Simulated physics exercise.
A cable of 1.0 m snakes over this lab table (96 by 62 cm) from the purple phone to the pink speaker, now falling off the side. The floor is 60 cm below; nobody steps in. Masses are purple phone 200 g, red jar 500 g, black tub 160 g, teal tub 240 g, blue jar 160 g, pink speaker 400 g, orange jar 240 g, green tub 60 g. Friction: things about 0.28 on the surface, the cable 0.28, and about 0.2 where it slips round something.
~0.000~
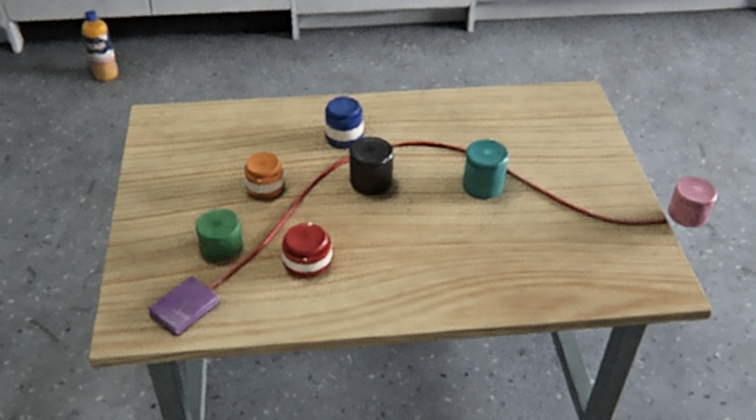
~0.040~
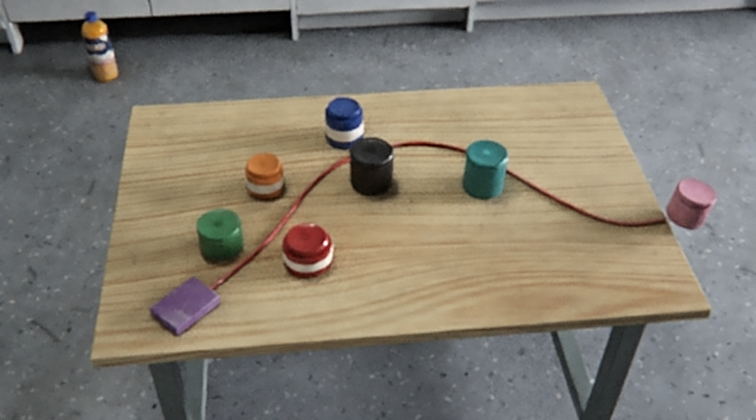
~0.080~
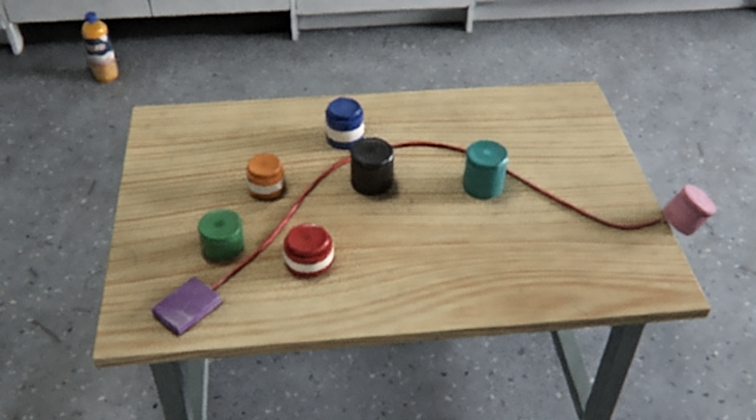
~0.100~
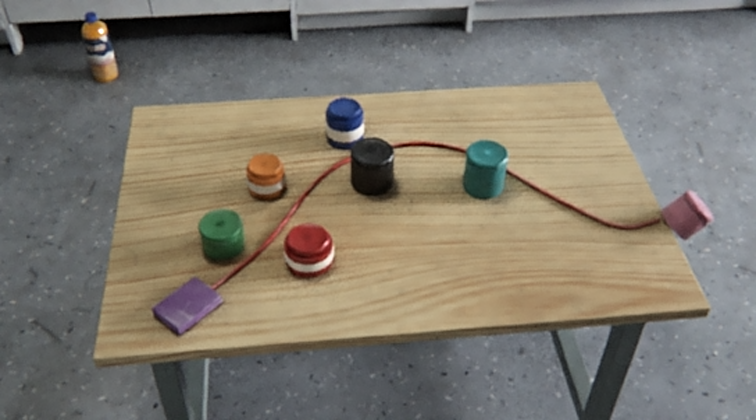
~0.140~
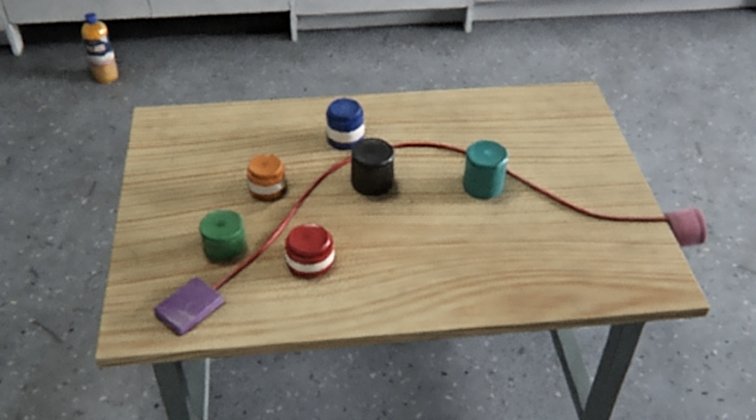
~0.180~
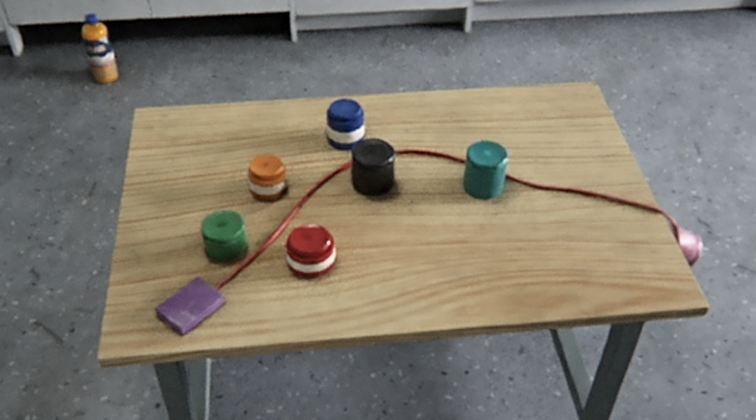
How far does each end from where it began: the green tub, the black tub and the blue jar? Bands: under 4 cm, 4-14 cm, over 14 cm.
Result: Green tub moves a moderate way, black tub ends far away, blue jar barely shifts.
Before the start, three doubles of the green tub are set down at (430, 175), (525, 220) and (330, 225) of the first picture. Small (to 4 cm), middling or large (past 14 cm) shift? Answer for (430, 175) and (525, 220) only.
In that order: Large, small.
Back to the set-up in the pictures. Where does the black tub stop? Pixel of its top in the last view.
At about (473, 259).
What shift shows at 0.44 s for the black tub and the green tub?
About: Black tub 20 cm, green tub 4 cm.
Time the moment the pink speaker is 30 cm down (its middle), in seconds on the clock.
About: 0.36 s.
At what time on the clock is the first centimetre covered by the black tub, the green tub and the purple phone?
About: Black tub 0.24 s, green tub 0.34 s, purple phone 0.26 s.
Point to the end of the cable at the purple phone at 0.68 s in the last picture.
Near (386, 194).
By 0.4 s, the cable's tail end at (291, 245); black tub 20 cm off its start, green tub 4 cm off its start, purple phone 16 cm off its start.
By 0.7 s, the cable's tail end at (386, 194); black tub 30 cm off its start, green tub 11 cm off its start, purple phone 37 cm off its start.
By 0.9 s, the cable's tail end at (447, 162); black tub 30 cm off its start at (473, 259), green tub 11 cm off its start at (225, 181), purple phone 51 cm off its start at (426, 165).
By 1.2 s, the cable's tail end at (452, 161); black tub 30 cm off its start, green tub 11 cm off its start, purple phone 52 cm off its start.
By 2.4 s, the cable's tail end at (452, 161); black tub 30 cm off its start at (473, 259), green tub 11 cm off its start at (225, 181), blue jar 0 cm off its start at (345, 108), purple phone 52 cm off its start at (431, 164).
